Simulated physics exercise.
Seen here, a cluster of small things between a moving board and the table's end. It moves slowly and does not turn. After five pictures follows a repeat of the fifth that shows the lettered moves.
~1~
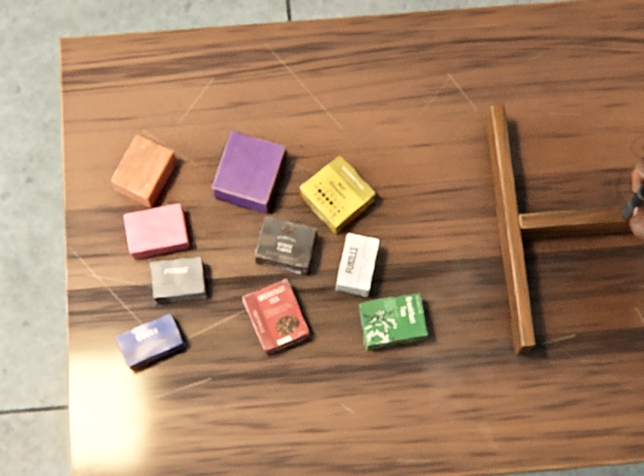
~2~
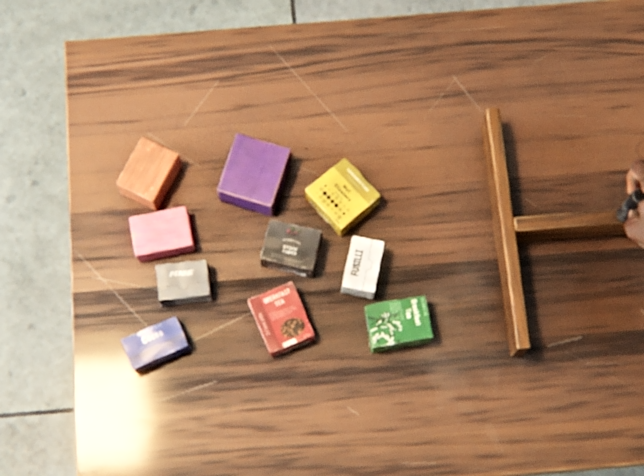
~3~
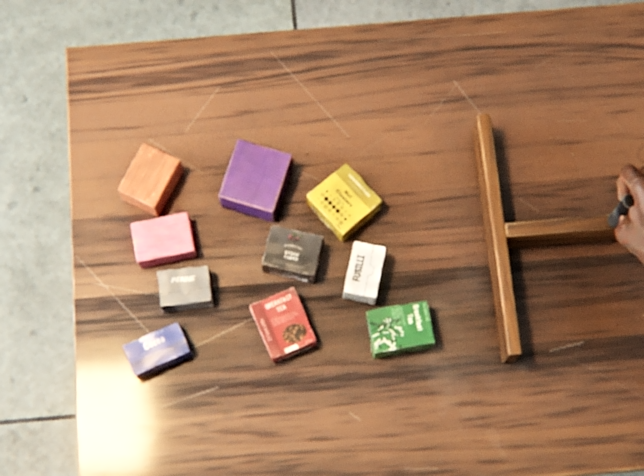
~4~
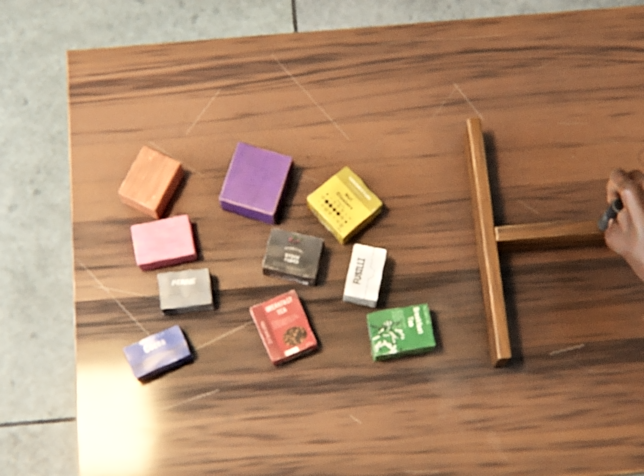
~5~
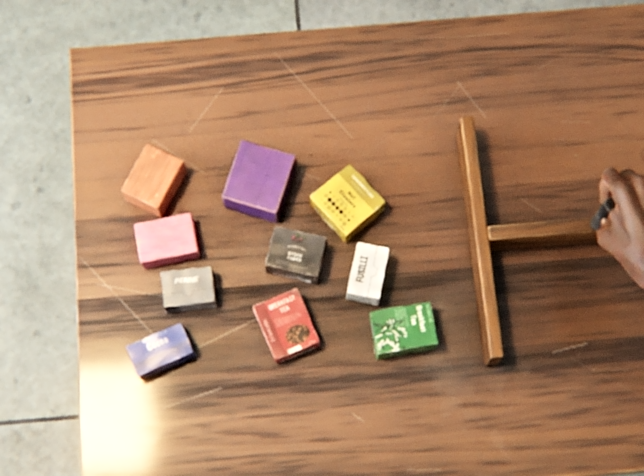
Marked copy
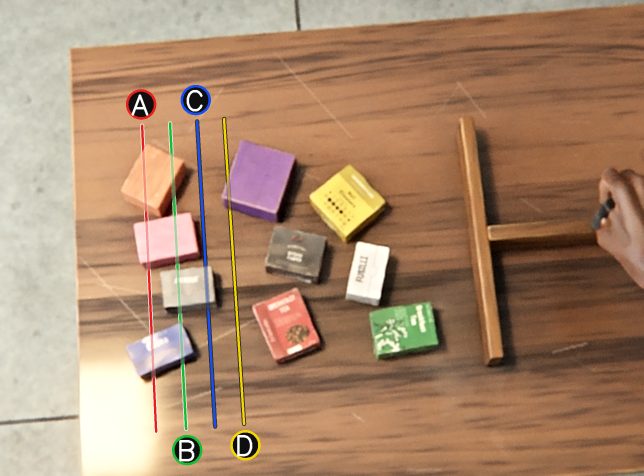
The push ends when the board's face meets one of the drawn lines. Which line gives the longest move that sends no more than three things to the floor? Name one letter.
As far as mark B.
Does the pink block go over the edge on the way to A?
By then, yes.
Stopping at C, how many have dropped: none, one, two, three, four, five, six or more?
One.
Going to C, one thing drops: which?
The blue box.
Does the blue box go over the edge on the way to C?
Yes.
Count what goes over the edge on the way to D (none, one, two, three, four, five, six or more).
By then, none.
On the marked copy, A at (149, 273); B at (178, 271); C at (206, 268); D at (234, 266).
Following B. Soon after the start, board (374, 242); green packet (343, 334); red box (282, 326).
Later, board (264, 251); blue box (124, 349); grey packet (138, 285).
In the end, board (179, 258); grey packet over the edge; pink block over the edge; three fallen.
As for the rest, A drops five; C is within the limit but short; D is within the limit but short.
